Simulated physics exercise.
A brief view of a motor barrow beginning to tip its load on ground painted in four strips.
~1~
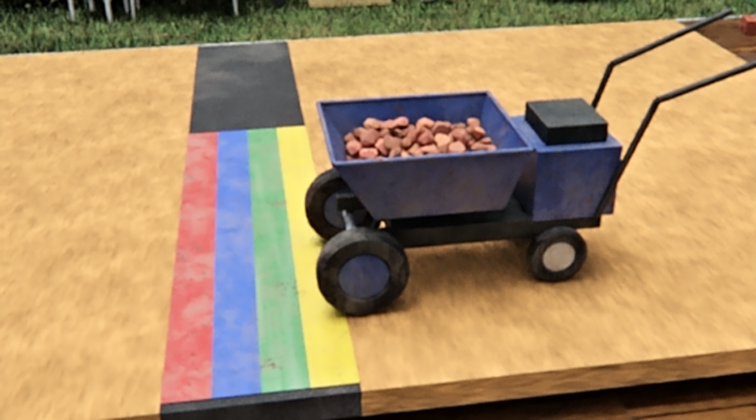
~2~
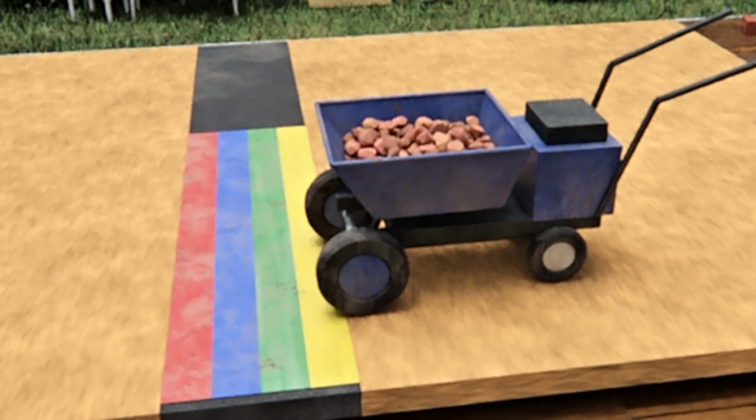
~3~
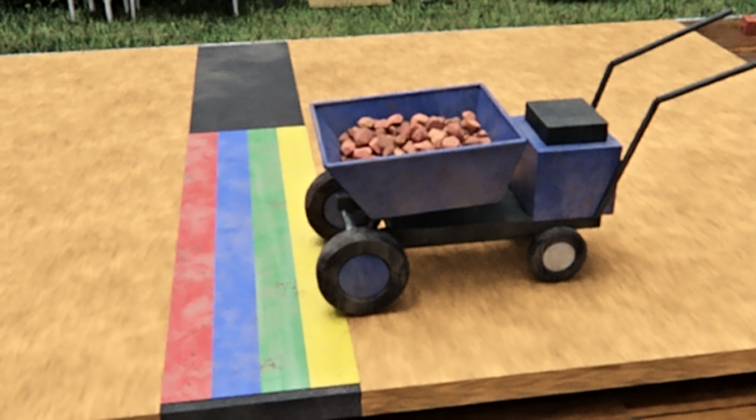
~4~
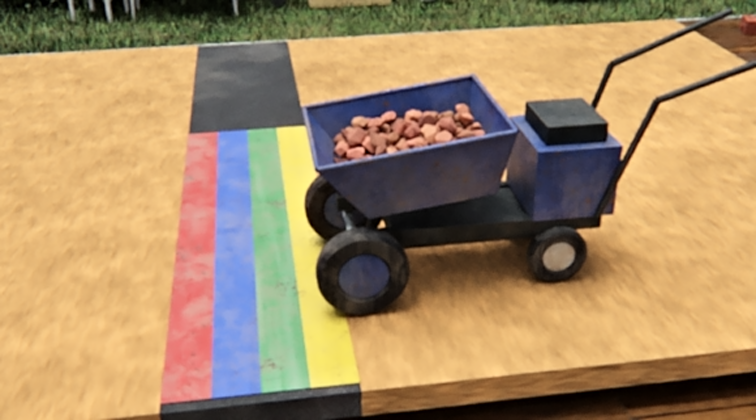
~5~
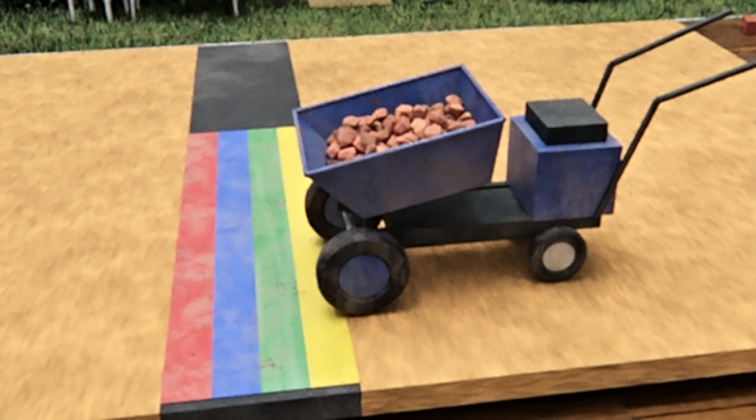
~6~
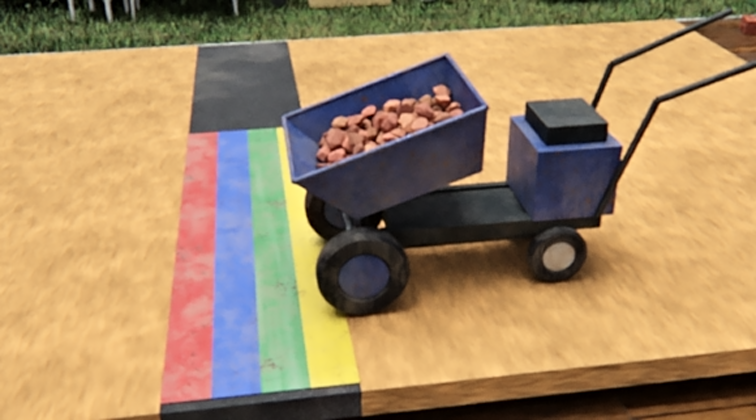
A blue skip full of reddish-brown lumps on a small motor barrow starts level, then tilts steadily forward to the left, its rear rising clearly, while the wheels stay still beside yellow, green, blue and red painted strips.
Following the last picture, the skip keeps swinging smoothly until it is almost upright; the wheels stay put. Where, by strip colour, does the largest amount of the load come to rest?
On the red strip.
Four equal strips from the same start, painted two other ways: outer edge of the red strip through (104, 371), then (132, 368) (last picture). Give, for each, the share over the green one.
Near 10 and 0 in a hundred.
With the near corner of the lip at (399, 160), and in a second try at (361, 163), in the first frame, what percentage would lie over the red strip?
20 and 30 in a hundred, in that order.
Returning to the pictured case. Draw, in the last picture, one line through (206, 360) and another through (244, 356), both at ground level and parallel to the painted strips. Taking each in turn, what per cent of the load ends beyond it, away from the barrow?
60 and 90 in a hundred.
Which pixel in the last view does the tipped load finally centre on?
Near (190, 287).
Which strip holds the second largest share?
It is the strip in blue.
Shortly afterwards, skip tipped steeply; the whole lot in the skip.
Next, skip tipped right over; the bulk in the skip; a little over the blue strip; a little over the red strip; only a few off the paint.
Some moments later, skip tipped right over; a little in the skip; near a quarter over the blue strip; near a third over the red strip; near a quarter off the paint.
In the end, skip tipped right over; a little in the skip; none at all over the yellow strip; only a few over the green strip; near a quarter over the blue strip; near a third over the red strip; near a quarter off the paint.
